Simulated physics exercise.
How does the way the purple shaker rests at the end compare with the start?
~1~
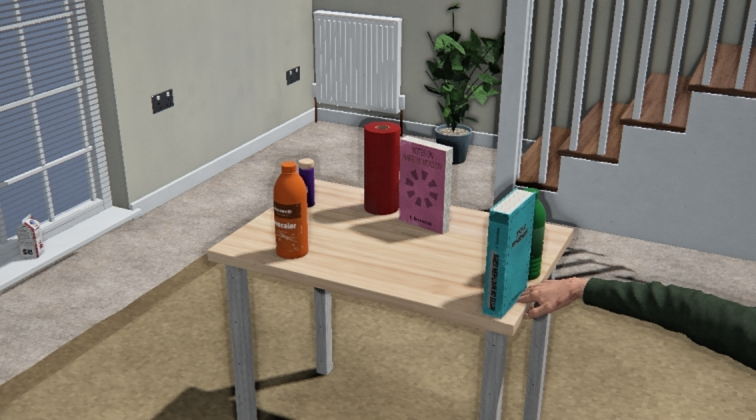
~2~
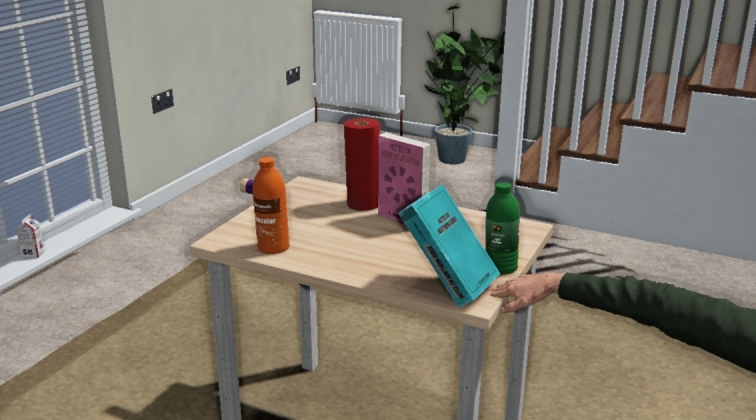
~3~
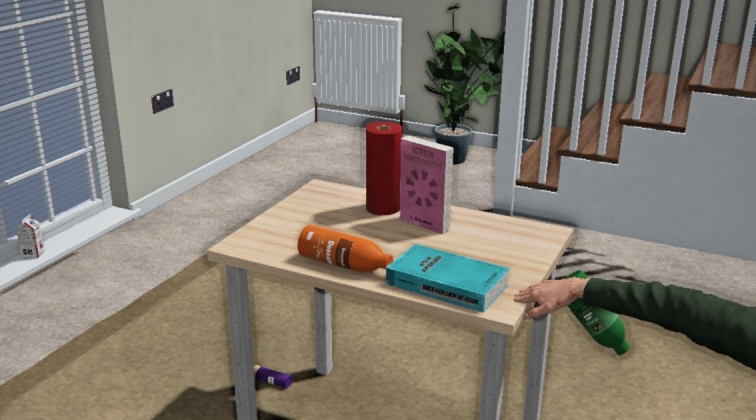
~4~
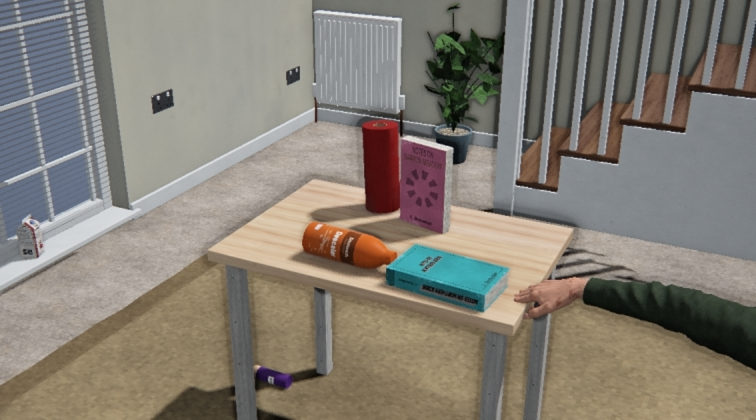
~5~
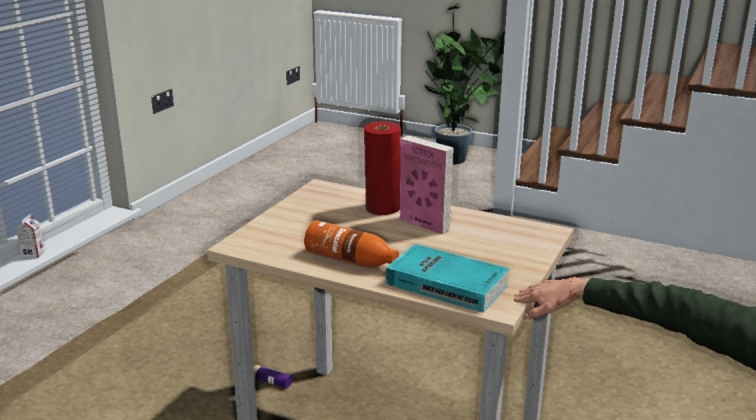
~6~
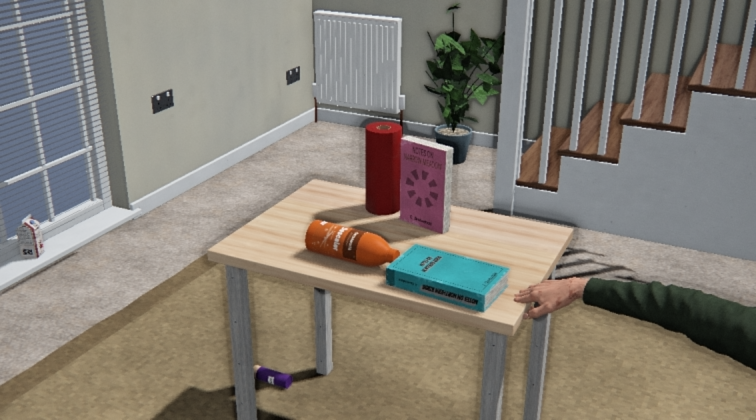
At the start the purple shaker stands upright on the table behind the orange bottle. At the end it lies on its side on the floor.
